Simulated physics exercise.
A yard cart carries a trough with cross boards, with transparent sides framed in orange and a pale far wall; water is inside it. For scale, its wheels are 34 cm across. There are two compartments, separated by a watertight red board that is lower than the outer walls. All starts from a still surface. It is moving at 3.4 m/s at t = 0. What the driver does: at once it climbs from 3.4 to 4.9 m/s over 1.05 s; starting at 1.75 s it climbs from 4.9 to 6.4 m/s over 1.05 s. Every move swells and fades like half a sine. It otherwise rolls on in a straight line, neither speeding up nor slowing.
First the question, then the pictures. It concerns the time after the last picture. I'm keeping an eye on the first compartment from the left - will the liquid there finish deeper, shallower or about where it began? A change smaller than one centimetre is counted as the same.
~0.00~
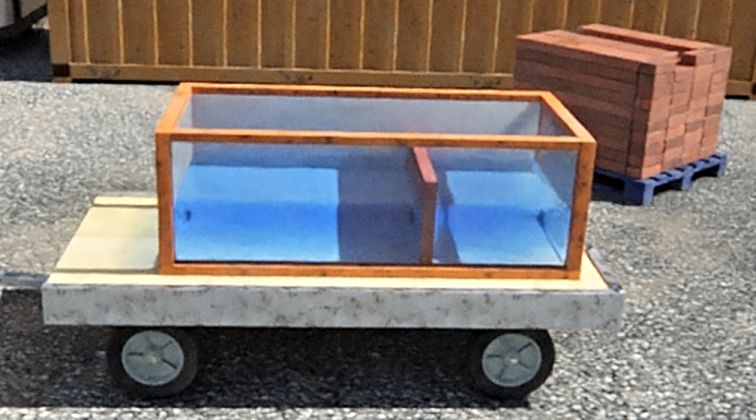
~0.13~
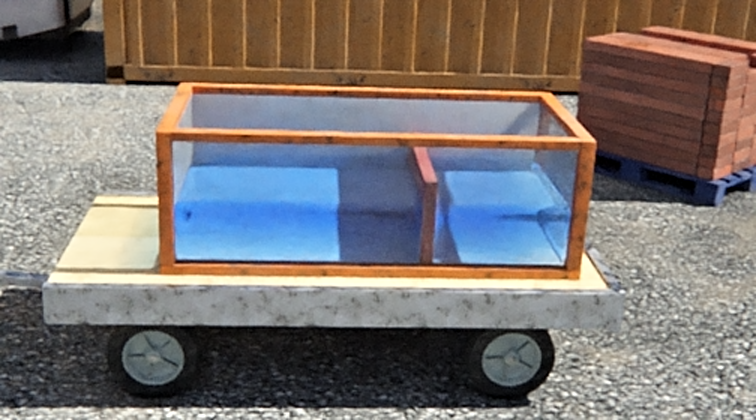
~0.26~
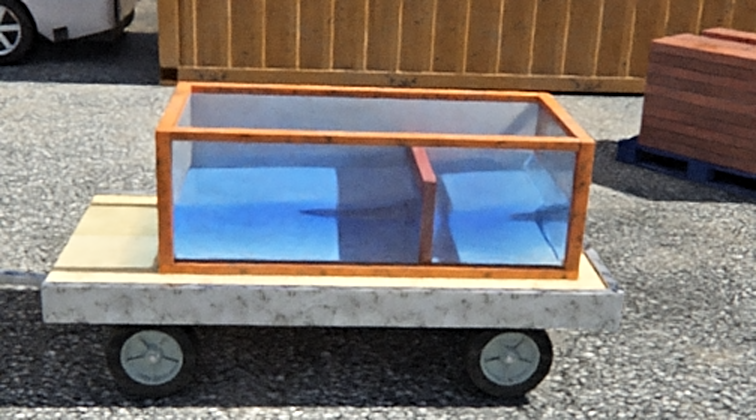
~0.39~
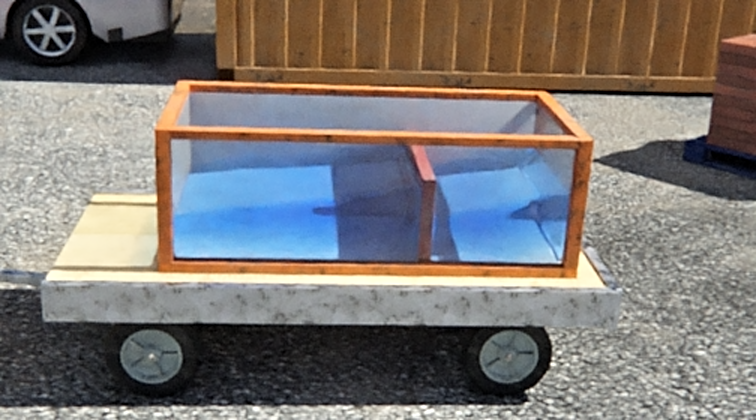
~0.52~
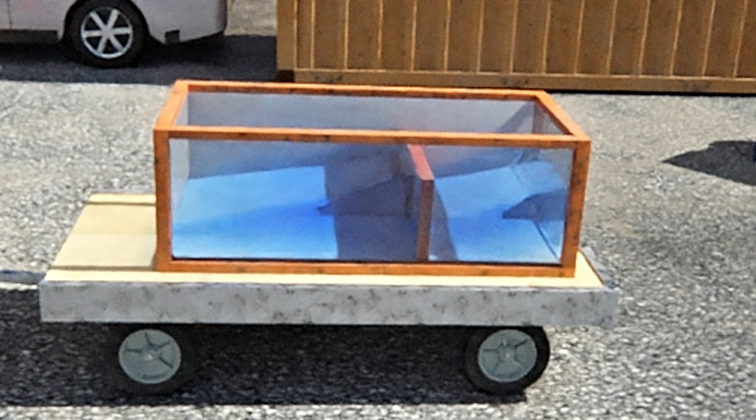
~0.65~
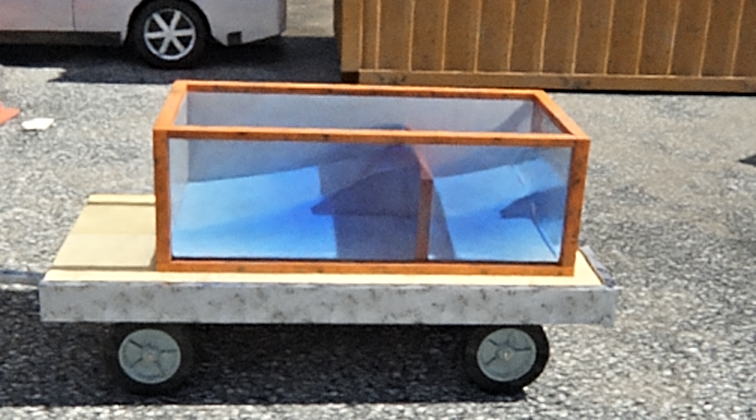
It will finish shallower.
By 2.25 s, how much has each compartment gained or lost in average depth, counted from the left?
Starting on the left, it's 2 down and then 4 up.
By 1.35 s left to right it is 22, 24 cm deep.
By 2.25 s left to right it is 21, 27 cm deep.
By 3.35 s left to right it is 20, 28 cm deep.
By 5.78 s left to right it is 20, 29 cm deep.
